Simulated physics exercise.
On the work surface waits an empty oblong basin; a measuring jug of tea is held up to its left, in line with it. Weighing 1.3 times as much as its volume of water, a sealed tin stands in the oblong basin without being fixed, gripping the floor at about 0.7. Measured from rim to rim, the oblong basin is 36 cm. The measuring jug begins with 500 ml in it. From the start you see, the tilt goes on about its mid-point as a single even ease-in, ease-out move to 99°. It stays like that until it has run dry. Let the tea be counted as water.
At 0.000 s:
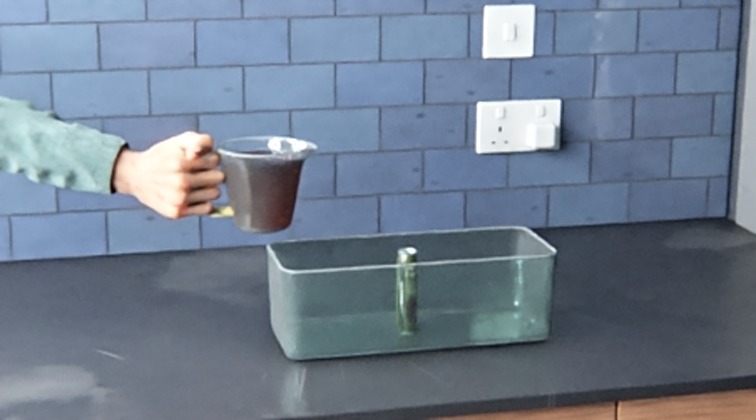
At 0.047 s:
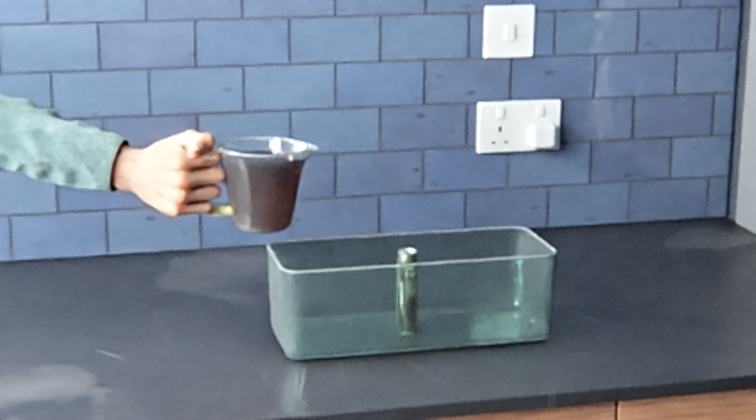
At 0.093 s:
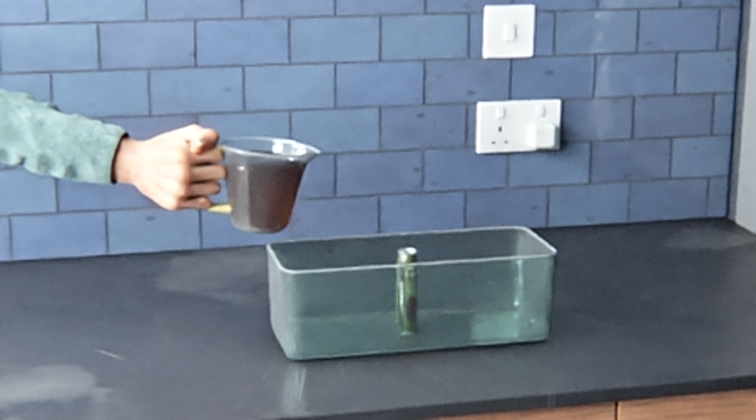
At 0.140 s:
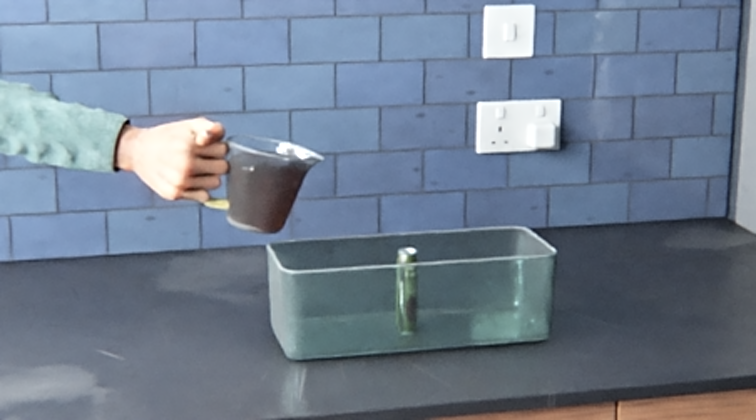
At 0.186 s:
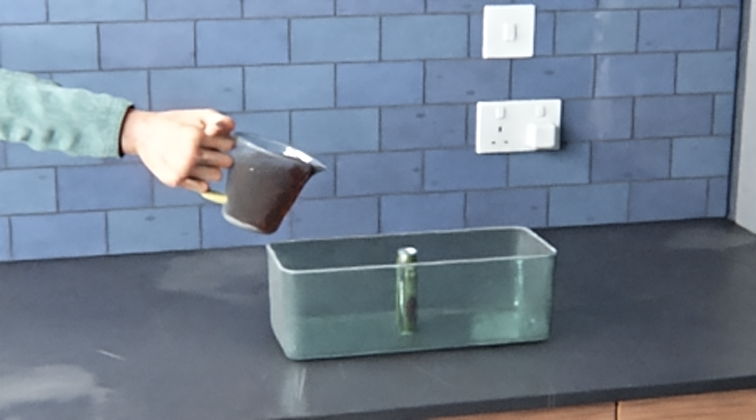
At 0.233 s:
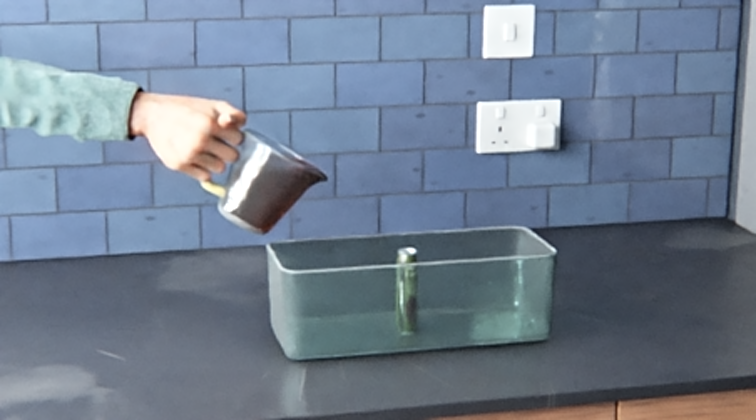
A dark worktop against a blue tiled wall with white switches and a socket is seen from the front, slightly above. A clear greenish oblong basin stands on it with a small green tin upright inside, while a green-sleeved hand at left holds a jug of dark liquid. The hand steadily tilts the jug rightward, its rim dipping toward the basin, while the camera stays still.
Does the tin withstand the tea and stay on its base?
Yes, it is still on its base.
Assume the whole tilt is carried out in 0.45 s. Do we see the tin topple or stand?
Then it holds its balance.
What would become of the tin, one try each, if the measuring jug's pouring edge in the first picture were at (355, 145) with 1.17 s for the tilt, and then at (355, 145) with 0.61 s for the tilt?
First it tips over; then it tips over.
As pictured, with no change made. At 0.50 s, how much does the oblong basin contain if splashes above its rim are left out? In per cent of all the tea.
Roughly 36 percent.
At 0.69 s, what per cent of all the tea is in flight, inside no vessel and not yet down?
About 6 per cent.
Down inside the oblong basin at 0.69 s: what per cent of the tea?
Around 86 in a hundred.
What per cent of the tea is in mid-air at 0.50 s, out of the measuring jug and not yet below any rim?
About 18 per cent.
Then, 0.50 s in, the tilt is 91° and 46 per cent is still to pour; the tin stands where it began.
Then, 0.69 s in, the tilt is 99° and 8 per cent is still to pour; the tin stands where it began.
Then, 0.89 s in, the tilt is 99° and 0 per cent is still to pour; the tin stands where it began.
Then, 1.11 s in, the tilt is 99° and 0 per cent is still to pour; the tin stands where it began.
Finally, the tin stands where it began.
